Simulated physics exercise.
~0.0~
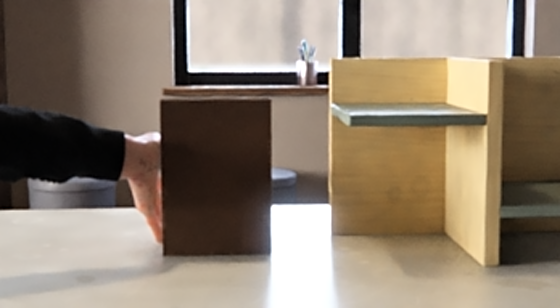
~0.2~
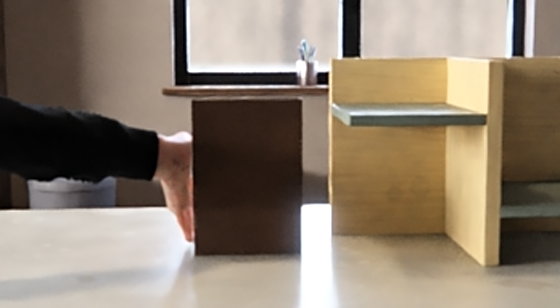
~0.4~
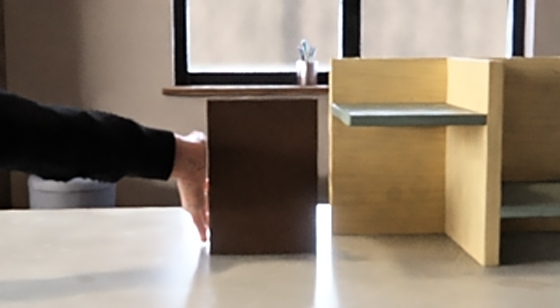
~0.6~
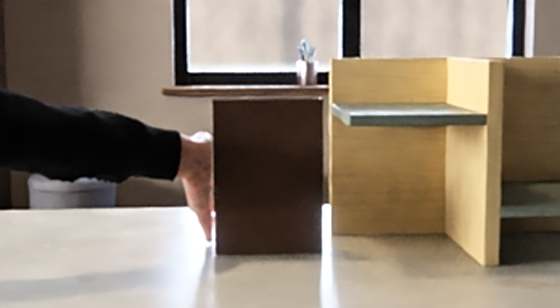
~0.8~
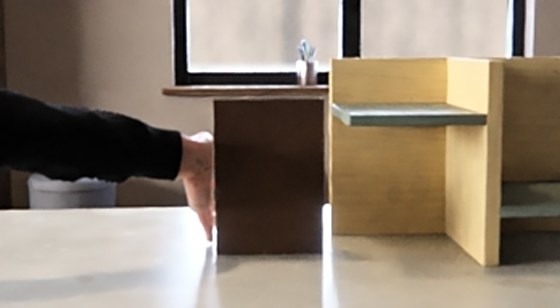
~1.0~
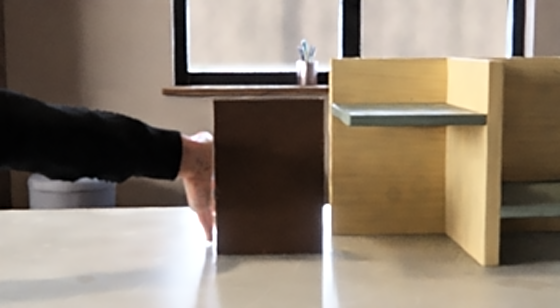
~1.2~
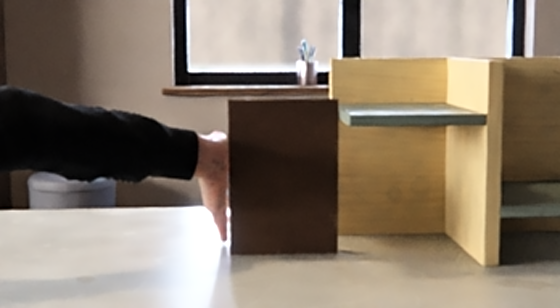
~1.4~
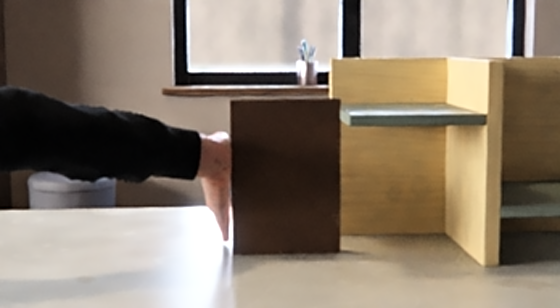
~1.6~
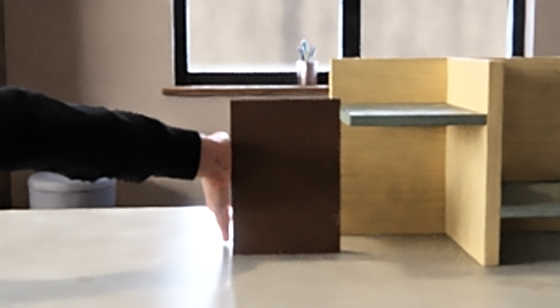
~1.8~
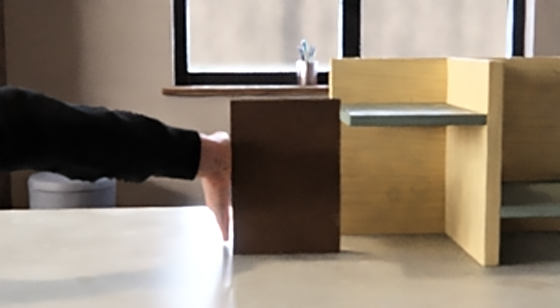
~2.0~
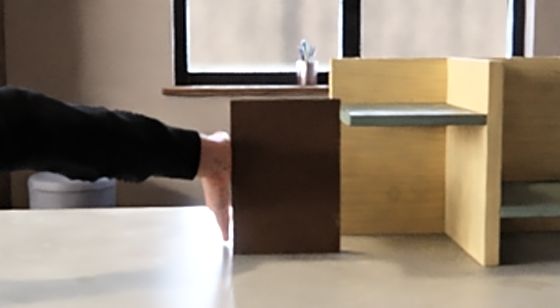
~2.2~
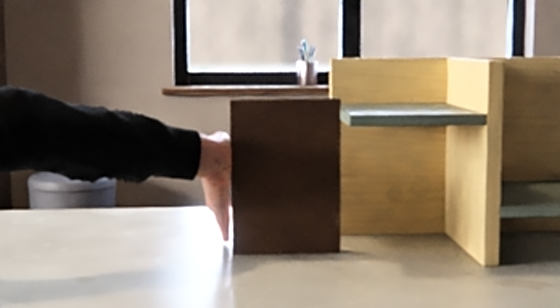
At first, a hand in a black sleeve holds the left side of an upright brown book on a pale table, with a light wooden shelf unit standing to the right and a window behind. The hand slides the book steadily right, narrowing the bright gap between them. It pauses just short of the shelf, then pushes the book a little farther to the opening. The book stands too tall to pass beneath the grey ledge and stops there. It stays upright at the shelf's edge, the hand still resting against it.
